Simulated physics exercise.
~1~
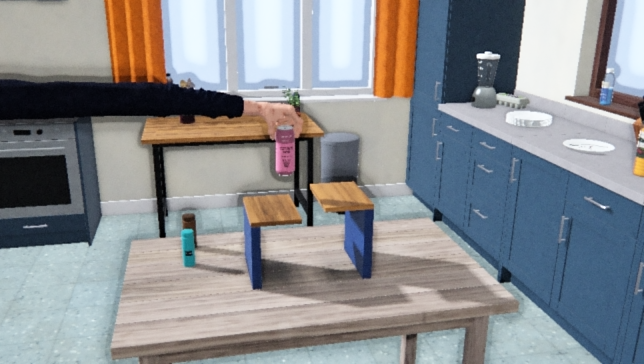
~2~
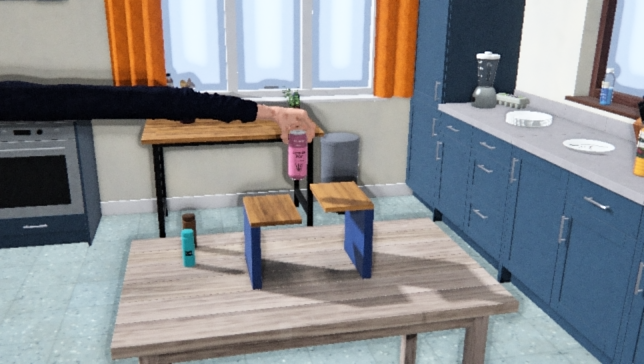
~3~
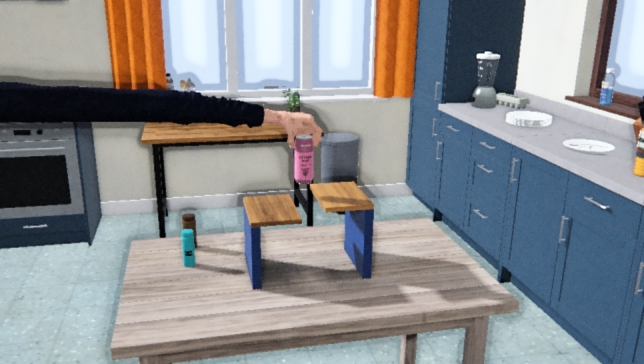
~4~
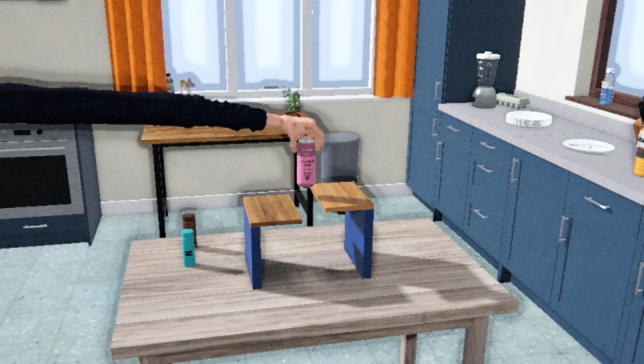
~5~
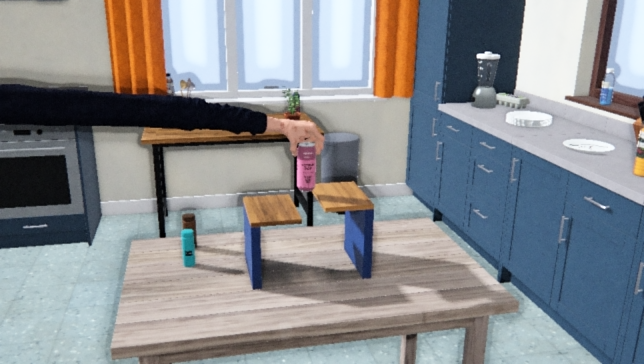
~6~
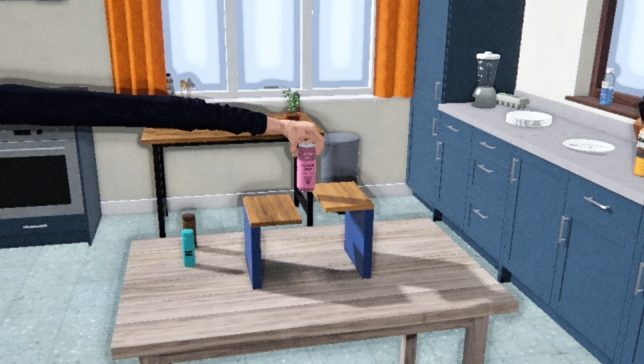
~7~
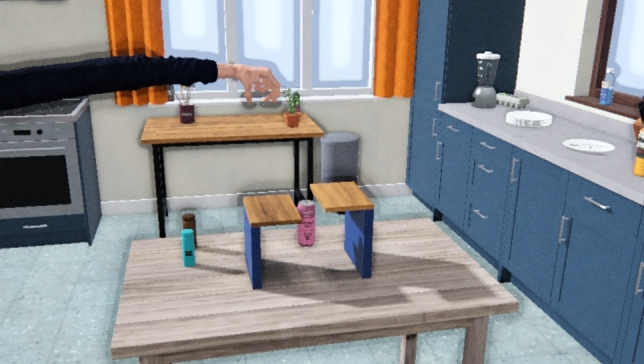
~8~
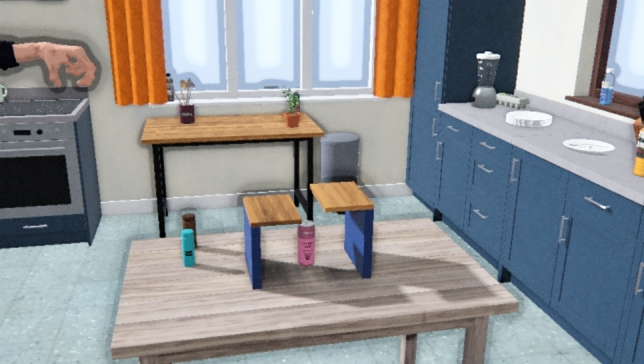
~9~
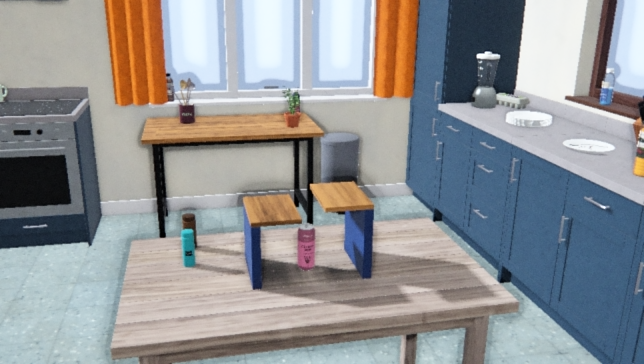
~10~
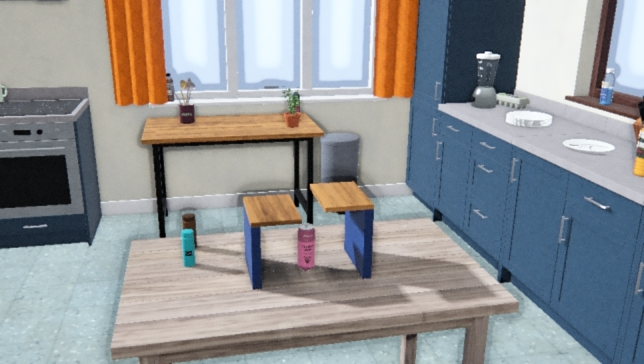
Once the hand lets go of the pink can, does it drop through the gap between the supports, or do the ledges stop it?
It drops through the gap. The pink can ends up standing upright on the table between the two supports.
